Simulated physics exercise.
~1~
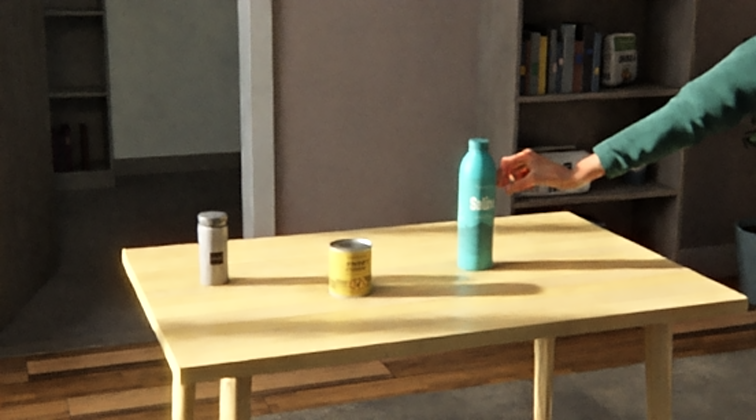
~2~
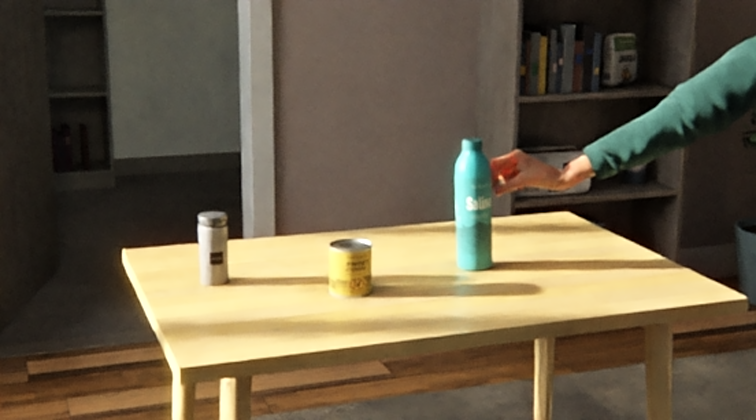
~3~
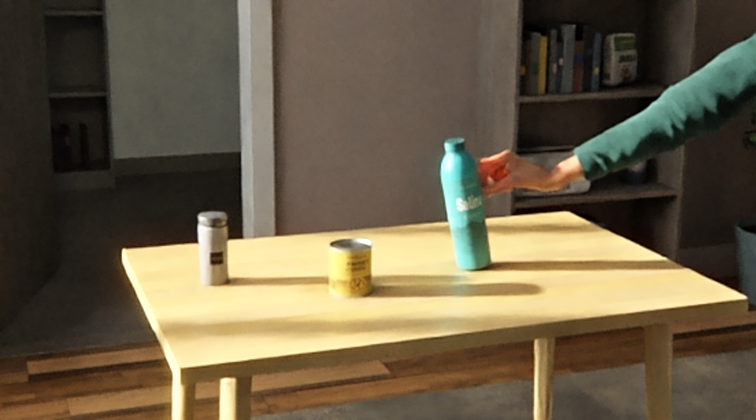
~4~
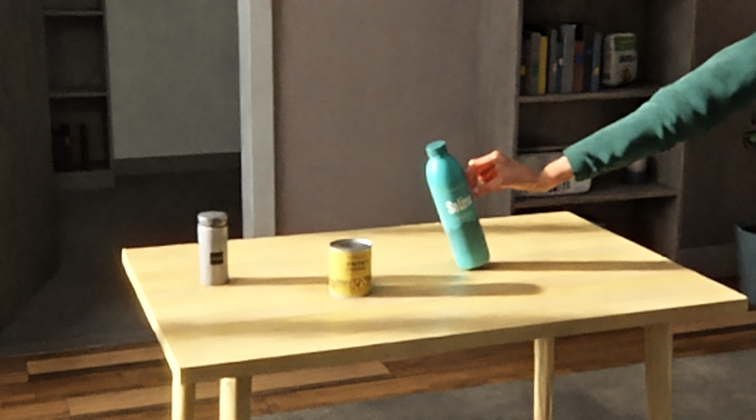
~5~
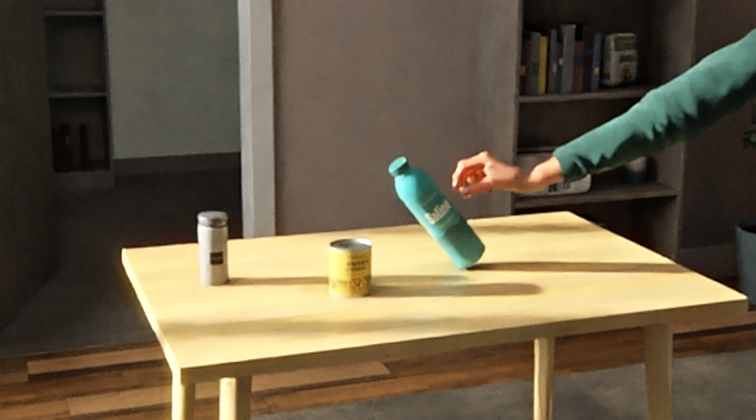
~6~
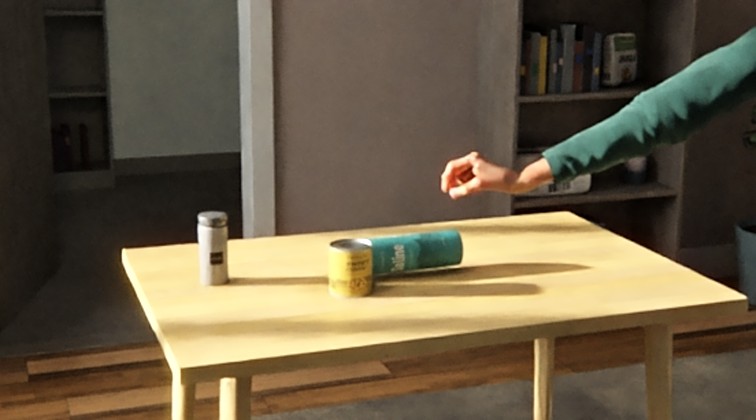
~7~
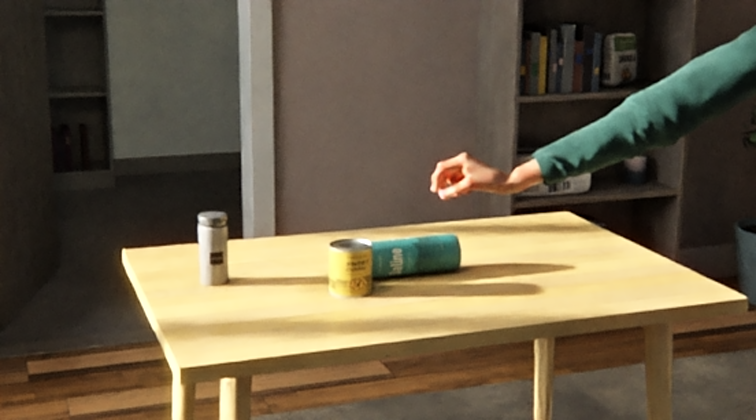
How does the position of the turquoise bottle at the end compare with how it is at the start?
At the start the turquoise bottle stands upright on the table, and at the end it lies on its side.
